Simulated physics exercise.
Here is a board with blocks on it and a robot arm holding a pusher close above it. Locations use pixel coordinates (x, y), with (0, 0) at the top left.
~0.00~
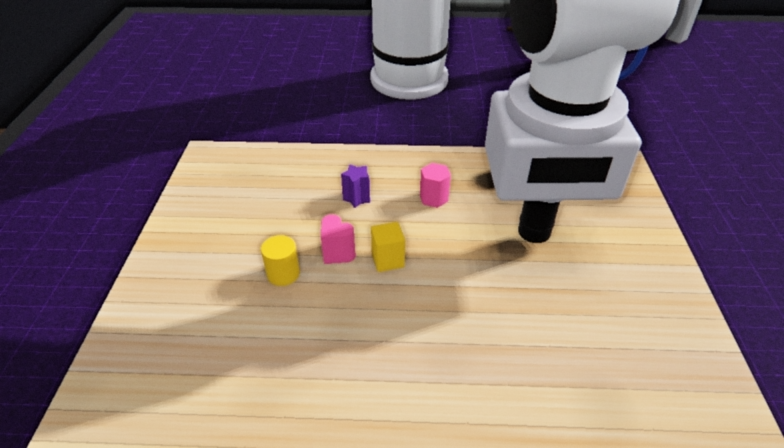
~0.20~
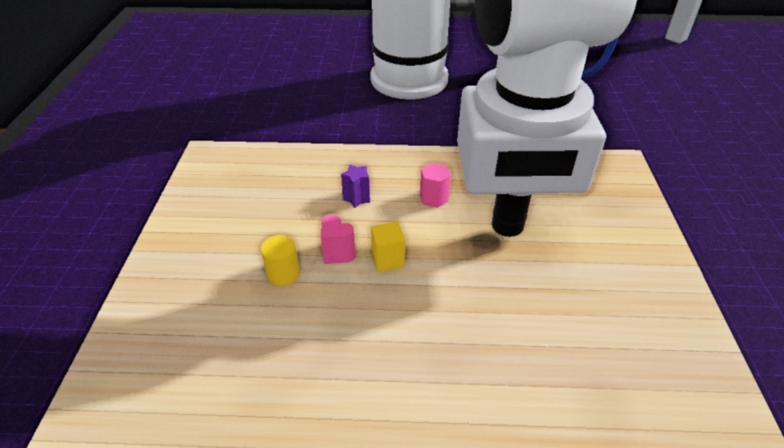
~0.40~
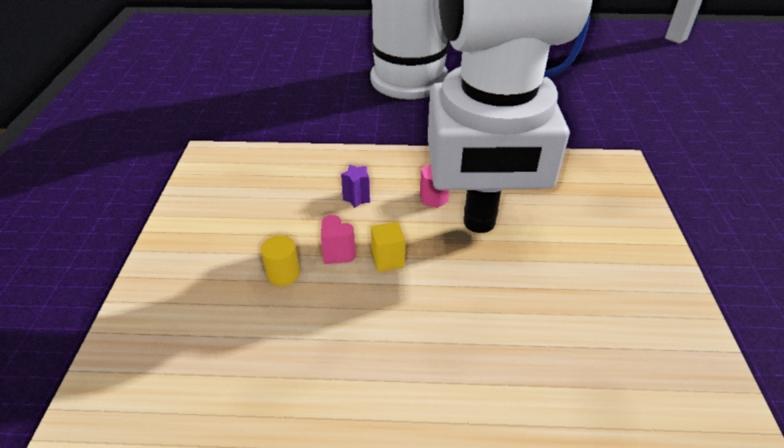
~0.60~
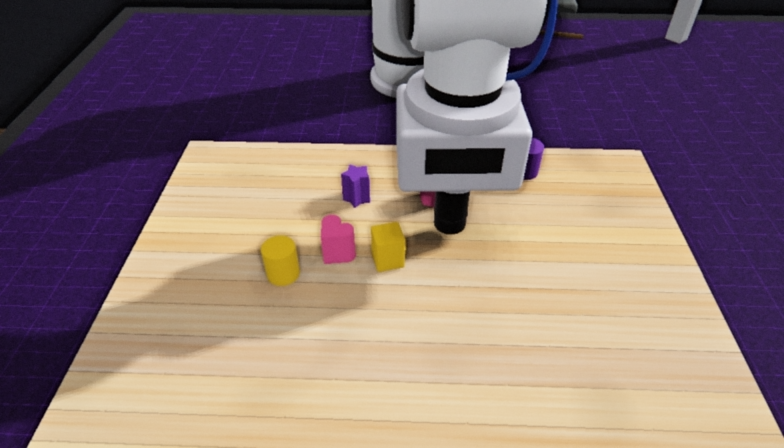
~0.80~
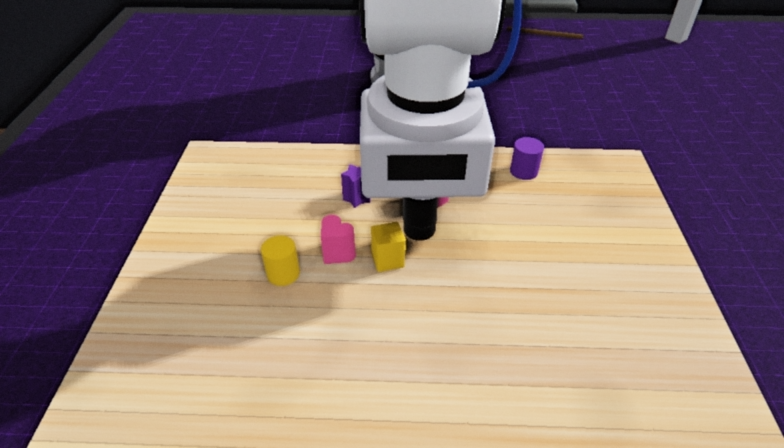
At the start, a white robot arm holds a black pusher above the right side of a wooden board, with yellow, pink and purple blocks to its left. The arm slides steadily left, passing in front of the pink six-sided block and uncovering a purple block behind it, until the pusher is beside the yellow square block, while the blocks stay still.
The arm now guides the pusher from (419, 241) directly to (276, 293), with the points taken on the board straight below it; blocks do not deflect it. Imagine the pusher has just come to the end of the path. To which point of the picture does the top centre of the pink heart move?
At roughly (304, 229).
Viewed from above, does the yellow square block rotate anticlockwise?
Yes - that is the case.
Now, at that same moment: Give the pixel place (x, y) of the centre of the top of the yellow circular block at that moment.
Answer: (249, 248).
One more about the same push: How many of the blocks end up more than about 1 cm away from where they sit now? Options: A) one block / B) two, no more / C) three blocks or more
My answer is option C.
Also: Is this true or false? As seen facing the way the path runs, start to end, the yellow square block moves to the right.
The statement is false.
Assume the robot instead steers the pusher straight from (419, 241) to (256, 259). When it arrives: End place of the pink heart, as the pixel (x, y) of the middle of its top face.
At pixel (221, 229).
The first path, step by step. One third of the way, pusher (373, 247); yellow square block (362, 252), turned 65° anticlockwise.
Two thirds of the way, pusher (325, 264); pink heart (306, 229), turned 85° clockwise; yellow square block (345, 266), turned 100° anticlockwise.
At the end, pusher (274, 283); yellow circular block (249, 248); pink heart (304, 229), turned 100° clockwise; yellow square block (345, 266), turned 100° anticlockwise; pink six-sided block still.
